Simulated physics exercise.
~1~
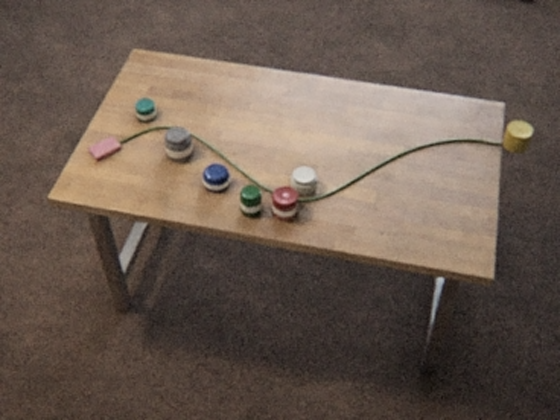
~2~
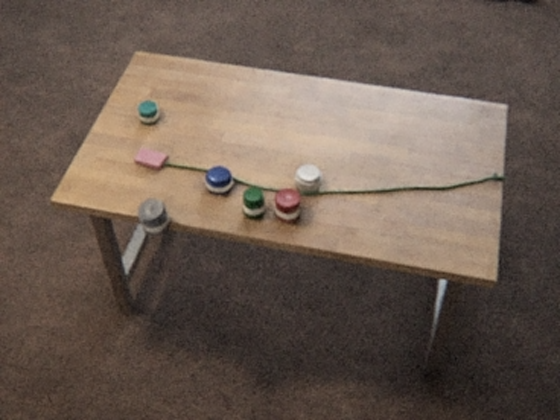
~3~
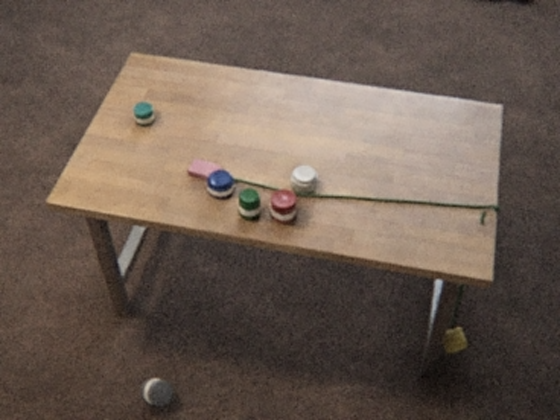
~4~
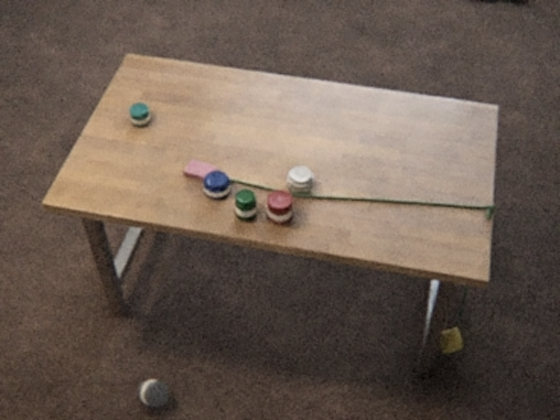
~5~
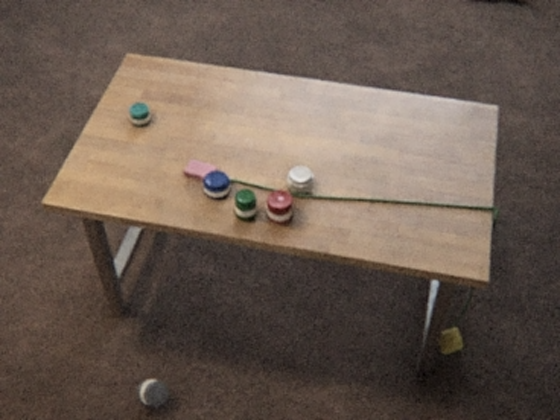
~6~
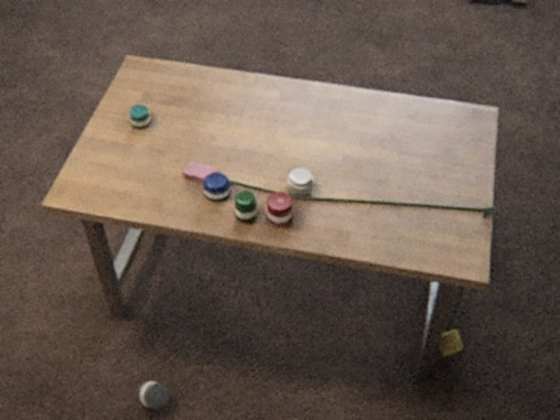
We see small round containers on a wooden table as a yellow one drops off the right edge, pulling a green cable and the pink block tied to it rightward. The grey container tumbles off the front edge to the floor, and the block stops beside the blue container.
